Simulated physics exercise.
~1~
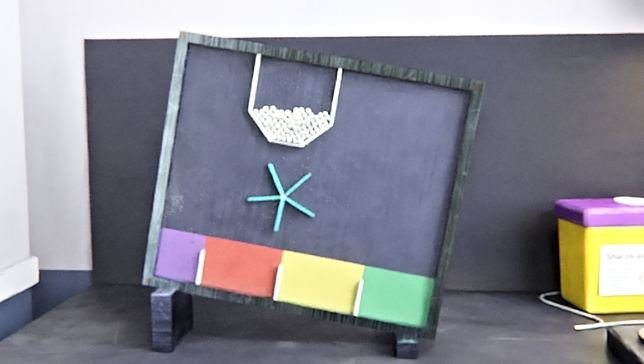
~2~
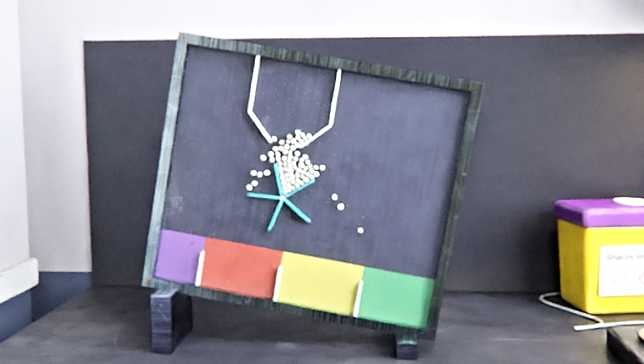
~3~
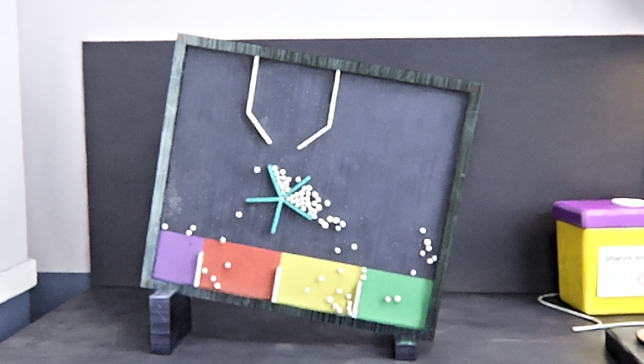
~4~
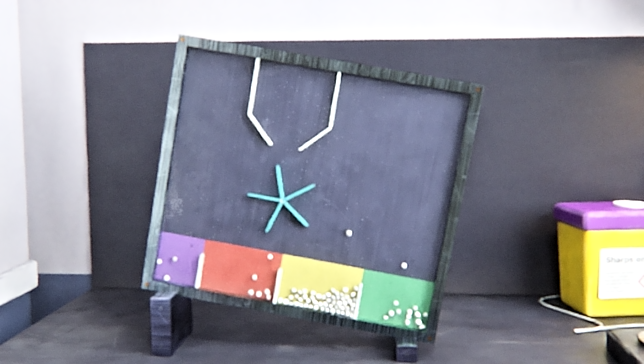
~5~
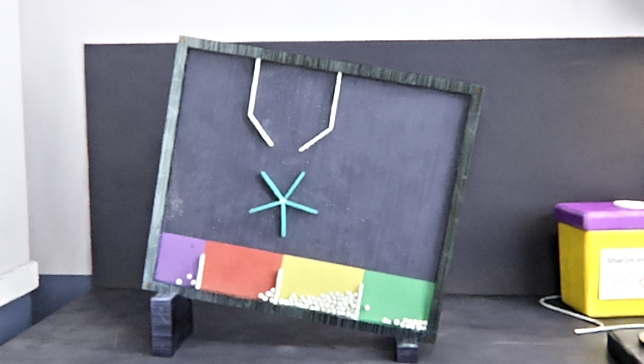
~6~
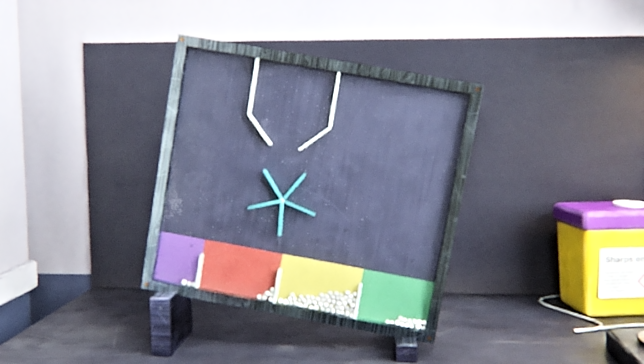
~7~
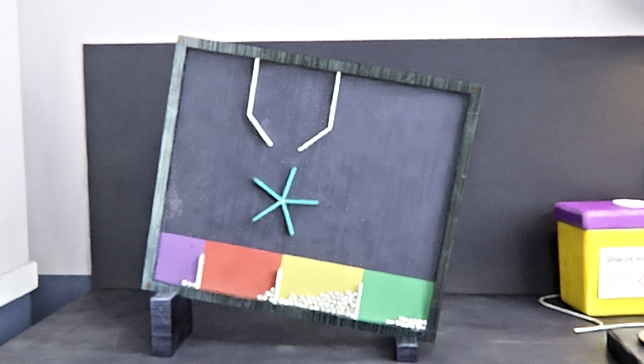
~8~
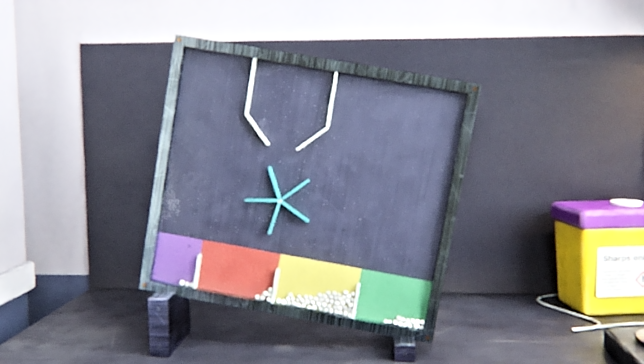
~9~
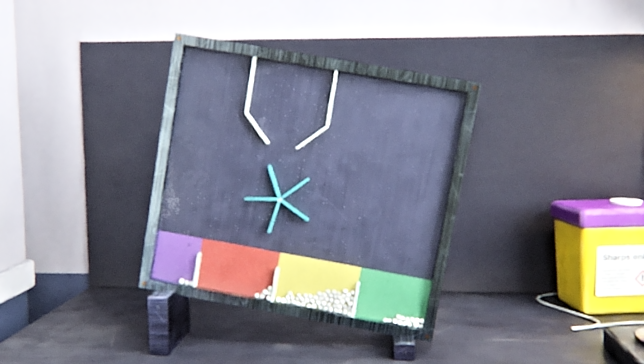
A tilted, dark-framed board stood on a table as white balls poured from its hopper onto a teal star-shaped spinner, which turned while they scattered; most settled in the yellow bin, with fewer in green and just a few in red and purple.
